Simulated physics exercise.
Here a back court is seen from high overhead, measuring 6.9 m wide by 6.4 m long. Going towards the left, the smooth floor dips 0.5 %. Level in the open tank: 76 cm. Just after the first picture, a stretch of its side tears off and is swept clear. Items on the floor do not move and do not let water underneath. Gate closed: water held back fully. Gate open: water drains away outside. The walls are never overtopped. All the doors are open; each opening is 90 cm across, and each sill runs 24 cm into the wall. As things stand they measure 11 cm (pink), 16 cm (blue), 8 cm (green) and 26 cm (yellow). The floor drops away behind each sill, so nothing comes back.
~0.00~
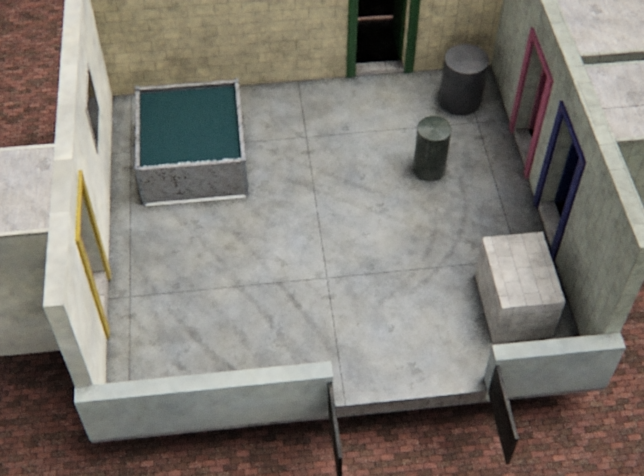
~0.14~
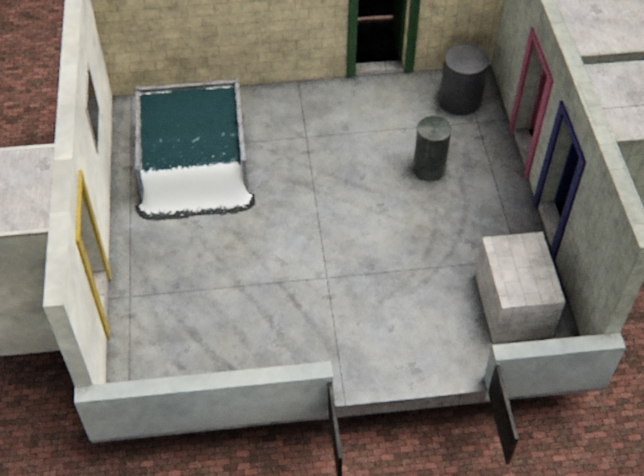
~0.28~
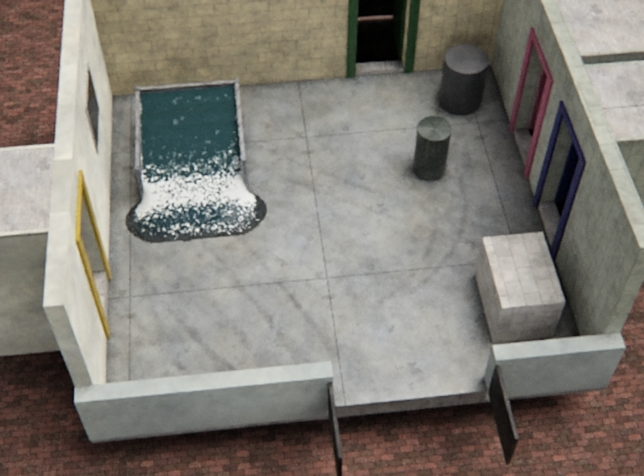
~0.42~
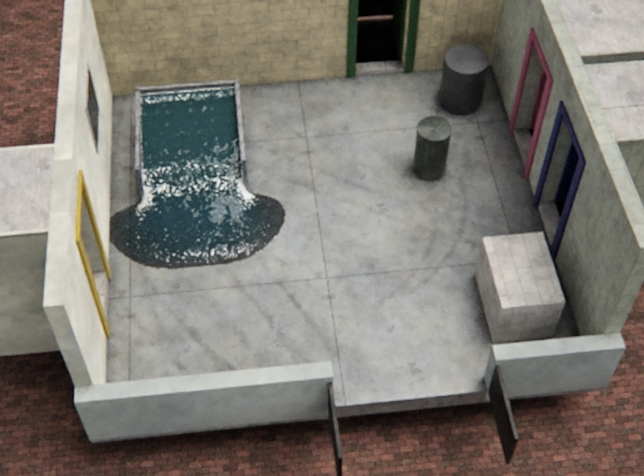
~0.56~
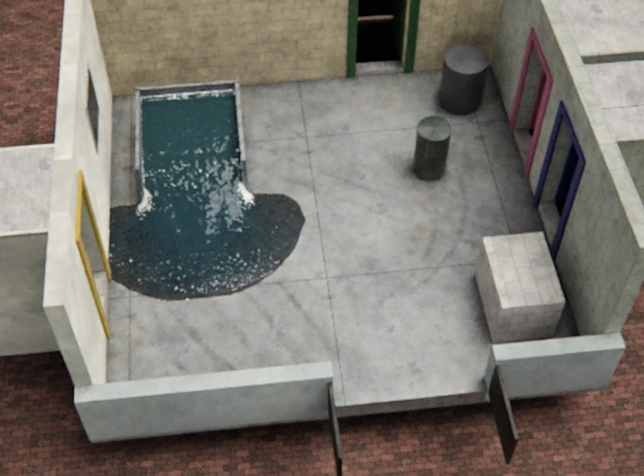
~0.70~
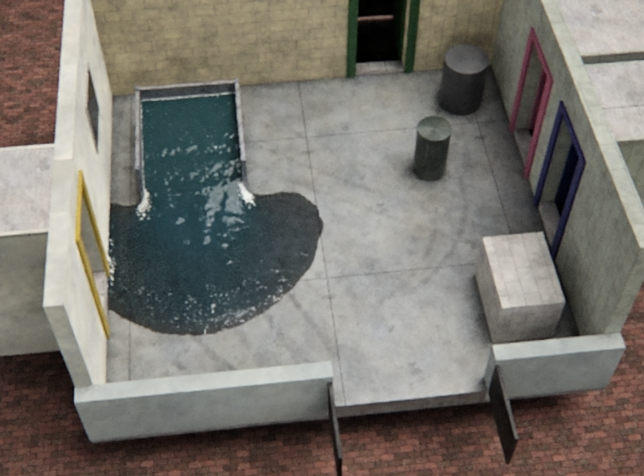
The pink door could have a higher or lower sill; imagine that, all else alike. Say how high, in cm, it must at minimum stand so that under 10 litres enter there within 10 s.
It must stand at least about 5.5 cm high.
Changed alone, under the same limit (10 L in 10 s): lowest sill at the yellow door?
Roughly 14.5 cm at yellow.
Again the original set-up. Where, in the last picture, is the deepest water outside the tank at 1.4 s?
Near (119, 413).
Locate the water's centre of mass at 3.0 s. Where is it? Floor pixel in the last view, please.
Roughly (220, 301).
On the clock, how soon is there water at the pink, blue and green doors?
Pink 6.0 s, blue 5.5 s, green 8.0 s.
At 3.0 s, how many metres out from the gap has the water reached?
Reach: Approx. 5.6 m.
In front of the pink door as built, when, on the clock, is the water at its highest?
Crest at t of about 7.5 s.
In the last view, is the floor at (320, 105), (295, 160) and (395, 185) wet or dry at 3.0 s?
Status: Clear / clear / clear.
After 1.4 s water covers 35 % of the floor, deepest (44 cm) near (119, 413); it has not reached the pink door.
After 3.0 s water covers 45 % of the floor, deepest (29 cm) near (106, 415); it has not reached the pink door.
After 10.0 s water covers 95 % of the floor, deepest (8 cm) near (355, 86); 5 cm at the pink door, 0 litres in over its 11 cm sill.
At the pink door as built, the water arrived by 5.8 s and peaked near 10 cm at 7.4 s.
Run again over the same 10 s with other heights there, 18 litres in over 4 cm, 5 litres over 6.5 cm. The limit of 10 litres is kept from about 5.5 cm up.
